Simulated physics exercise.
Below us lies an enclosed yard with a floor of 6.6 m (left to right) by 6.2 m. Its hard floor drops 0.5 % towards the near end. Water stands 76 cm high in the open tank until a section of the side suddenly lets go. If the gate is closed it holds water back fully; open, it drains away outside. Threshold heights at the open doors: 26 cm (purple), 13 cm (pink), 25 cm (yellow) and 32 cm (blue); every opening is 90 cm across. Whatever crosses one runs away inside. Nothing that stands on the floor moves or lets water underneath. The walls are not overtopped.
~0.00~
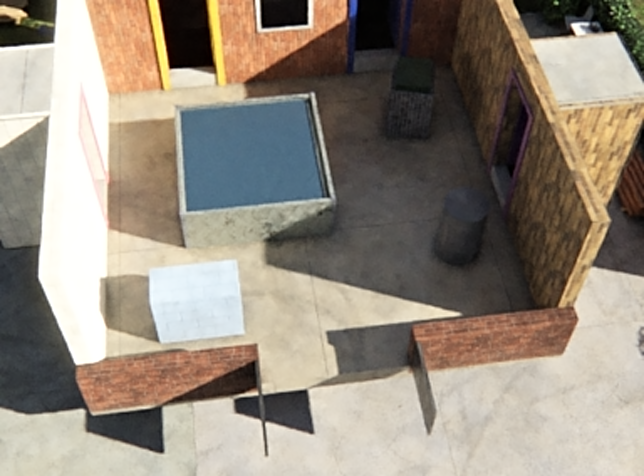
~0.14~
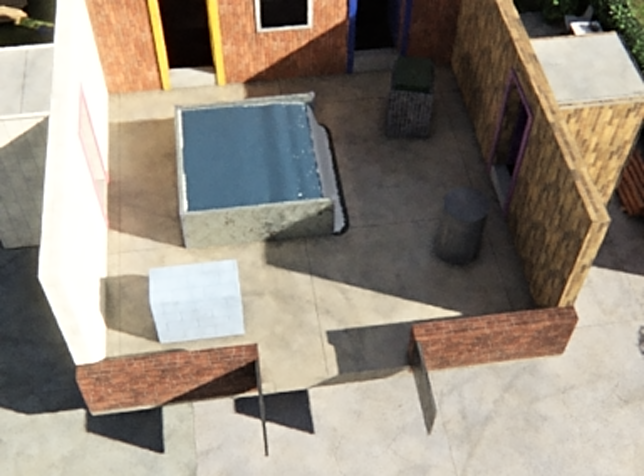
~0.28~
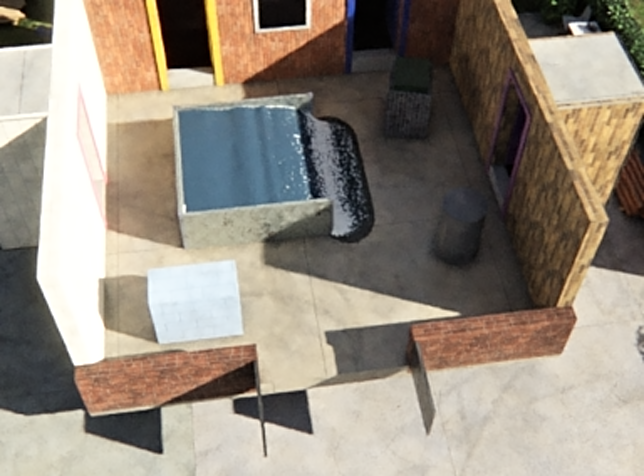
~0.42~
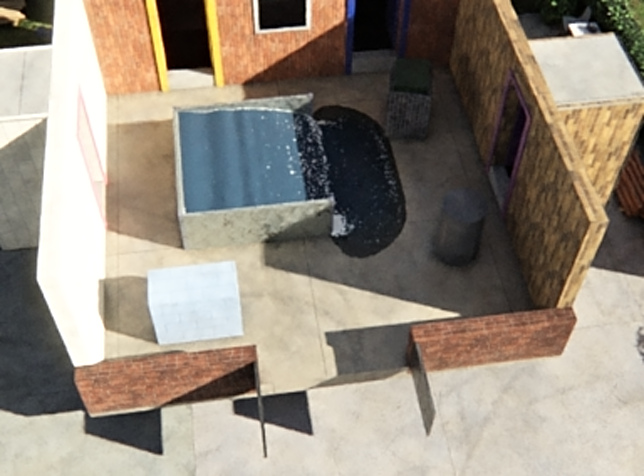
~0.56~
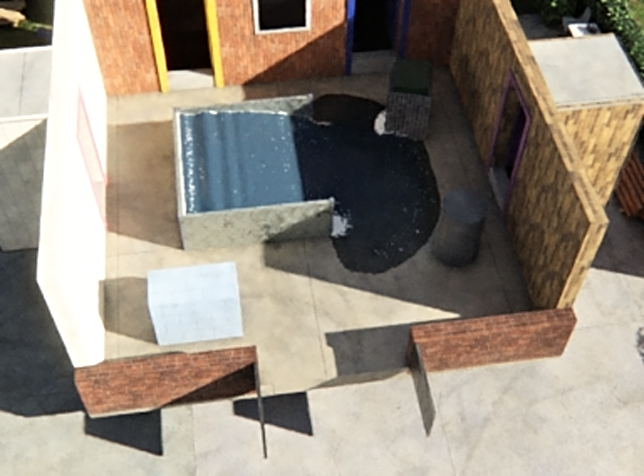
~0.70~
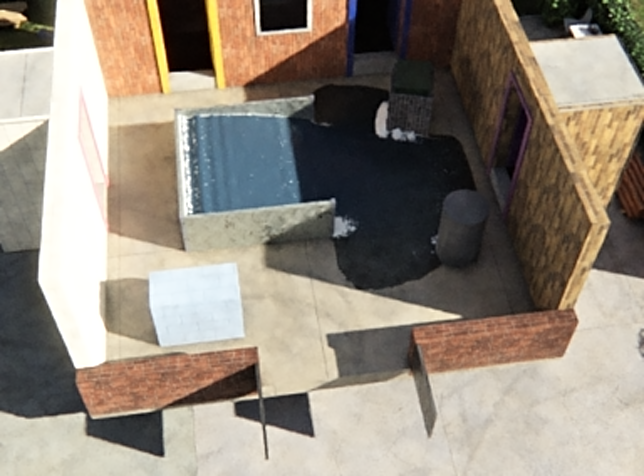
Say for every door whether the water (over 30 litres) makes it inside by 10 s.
The water let in: At the purple door it passes the limit; at the pink door it stays under the limit; at the yellow door it does not reach the limit; at the blue door it keeps below the limit.
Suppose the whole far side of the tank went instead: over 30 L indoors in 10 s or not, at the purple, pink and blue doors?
Against that limit: Purple under, pink under, blue under.
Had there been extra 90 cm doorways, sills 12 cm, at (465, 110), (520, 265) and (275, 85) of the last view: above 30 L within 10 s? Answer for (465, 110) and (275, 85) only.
In turn: Past it, under.
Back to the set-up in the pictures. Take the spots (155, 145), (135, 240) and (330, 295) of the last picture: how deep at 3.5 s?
In that order: 0, 0 and 1 cm.
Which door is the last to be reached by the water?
It is the pink one.
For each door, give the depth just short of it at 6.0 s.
Depths in cm: Purple 14, pink 6, yellow 6, blue 12.
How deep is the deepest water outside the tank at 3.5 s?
About 36 cm.
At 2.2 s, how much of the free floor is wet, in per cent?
Some 45 per cent of it.
After 1.4 s water covers 35 % of the floor and is deepest (53 cm) near (477, 156); purple door 44 cm at the sill, 21 L in, pink door not reached, yellow door not reached, blue door 25 cm at the sill, 0 L in.
After 2.2 s water covers 45 % of the floor and is deepest (48 cm) near (482, 171); purple door 46 cm at the sill, 96 L in, pink door not reached, yellow door not reached, blue door 28 cm at the sill, 0 L in.
After 3.5 s water covers 60 % of the floor and is deepest (36 cm) near (540, 338); purple door 30 cm at the sill, 172 L in, pink door not reached, yellow door 2 cm at the sill, 0 L in, blue door 24 cm at the sill, 1 L in.
After 6.0 s water covers 95 % of the floor and is deepest (25 cm) near (108, 127); purple door 14 cm at the sill, 177 L in, pink door 6 cm at the sill, 0 L in, yellow door 6 cm at the sill, 0 L in, blue door 12 cm at the sill, 1 L in.
After 10.0 s water covers 100 % of the floor and is deepest (18 cm) near (106, 328); purple door 7 cm at the sill, 177 L in, pink door 7 cm at the sill, 0 L in, yellow door 10 cm at the sill, 0 L in, blue door 5 cm at the sill, 1 L in.
